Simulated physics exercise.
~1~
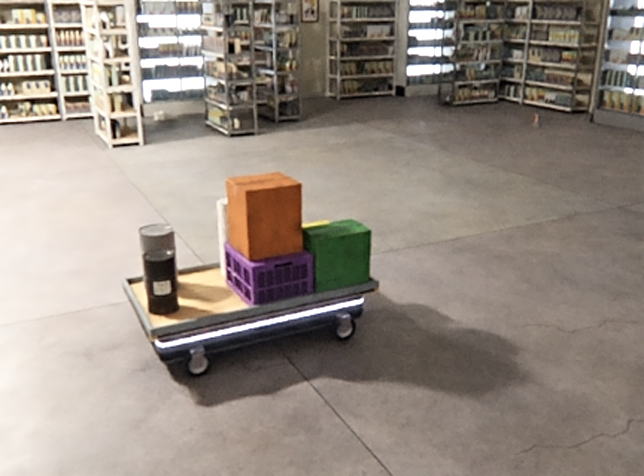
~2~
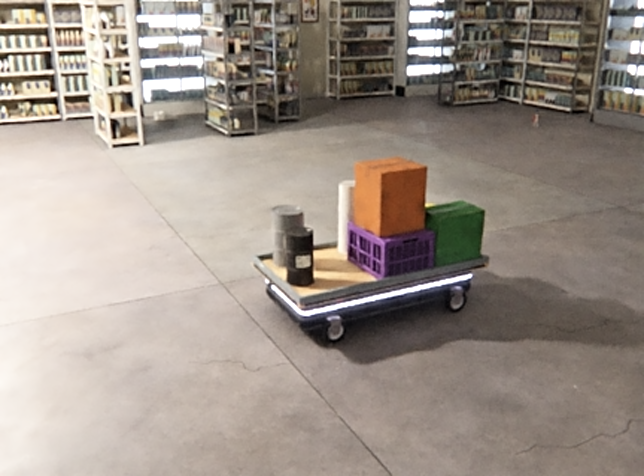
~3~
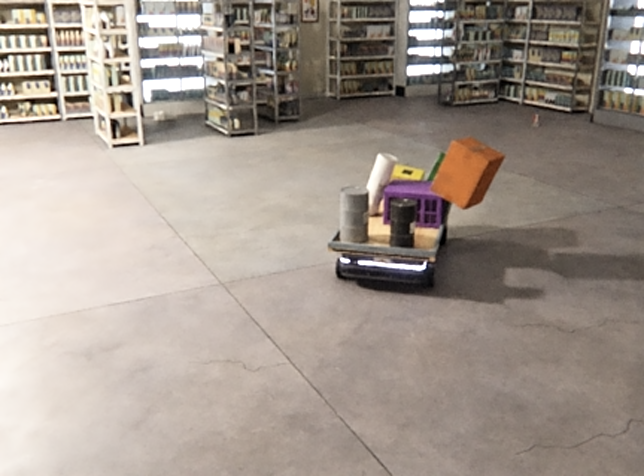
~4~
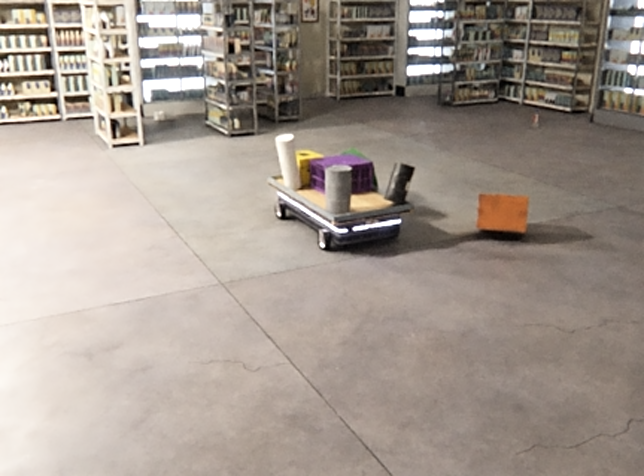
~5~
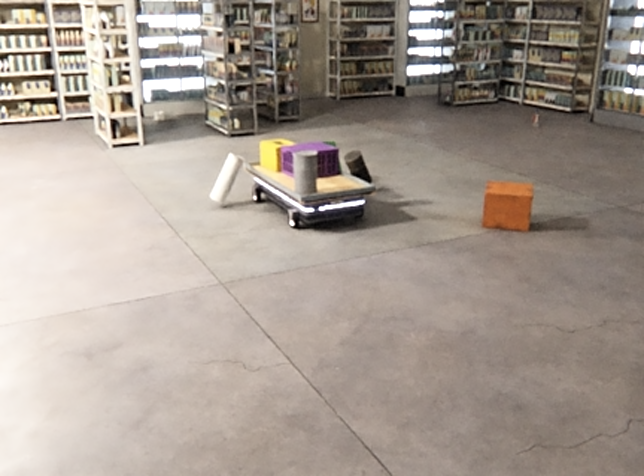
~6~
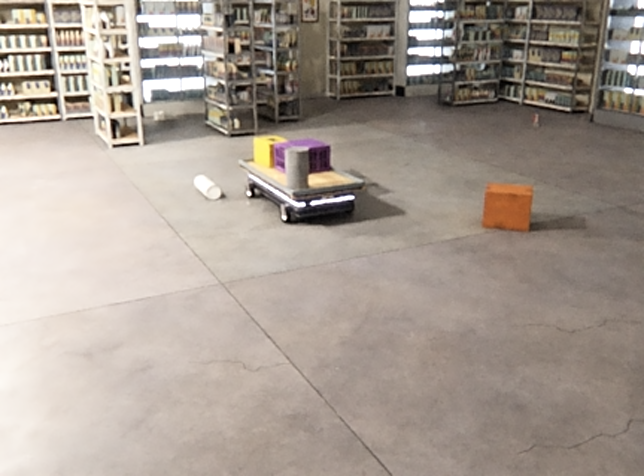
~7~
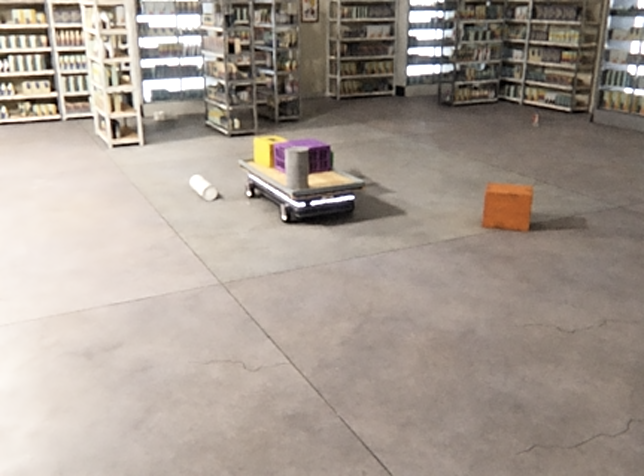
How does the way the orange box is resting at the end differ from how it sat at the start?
At the start the orange box stands upright on top of the purple crate, and at the end it lies on its side on the floor.
